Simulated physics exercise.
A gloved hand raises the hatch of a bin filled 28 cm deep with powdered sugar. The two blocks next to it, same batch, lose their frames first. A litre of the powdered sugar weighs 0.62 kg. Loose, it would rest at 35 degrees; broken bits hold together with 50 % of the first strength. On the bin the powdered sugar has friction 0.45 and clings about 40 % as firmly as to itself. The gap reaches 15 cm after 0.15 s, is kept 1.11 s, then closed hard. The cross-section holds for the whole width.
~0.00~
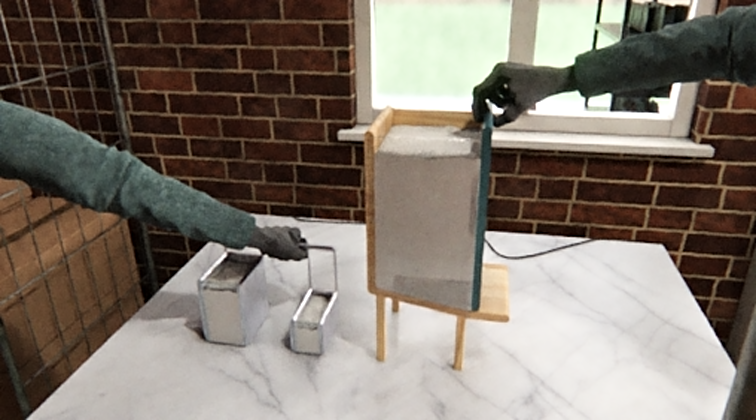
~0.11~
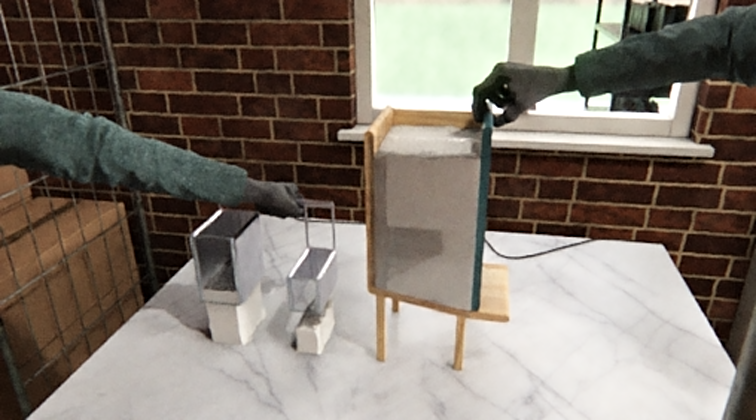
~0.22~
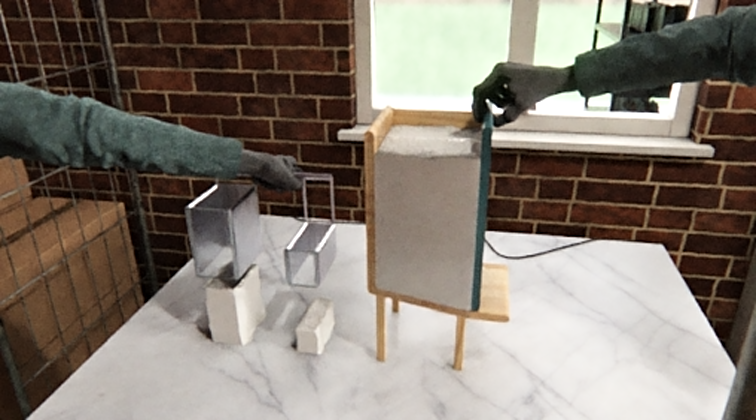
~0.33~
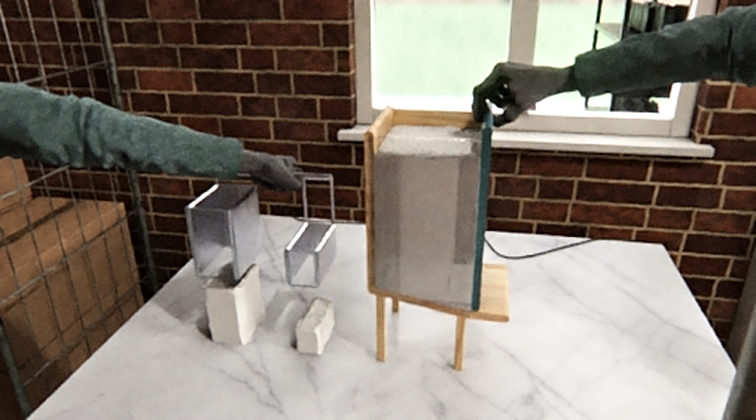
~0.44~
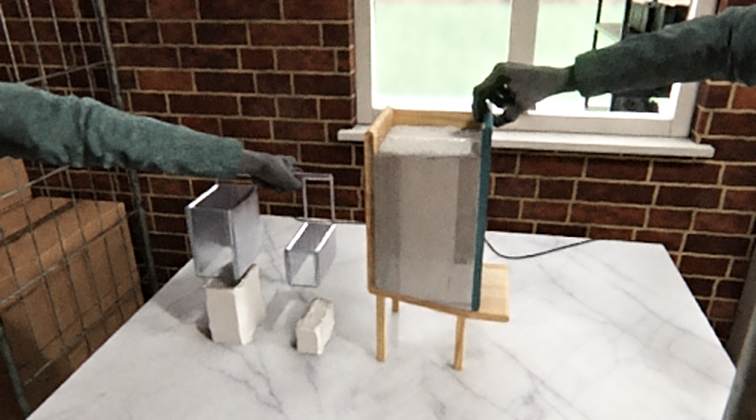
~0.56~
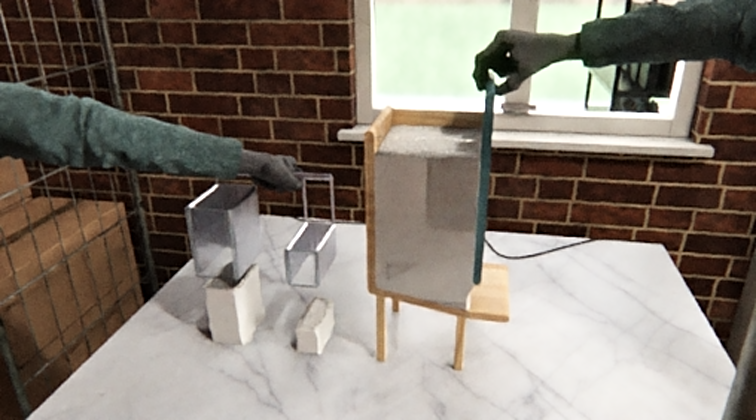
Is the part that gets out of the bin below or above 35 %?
The part that gets out of the bin is below 35 %.
After 0.86 s, the hatch is 15 cm open and 0 % is out.
After 1.21 s, the hatch is 15 cm open and 0 % is out.
After 1.57 s, the hatch is 15 cm open and 0 % is out.
After 1.92 s, the hatch is 3.9 cm open and 0 % is out.
After 2.27 s, the hatch is shut and 1 % is out.
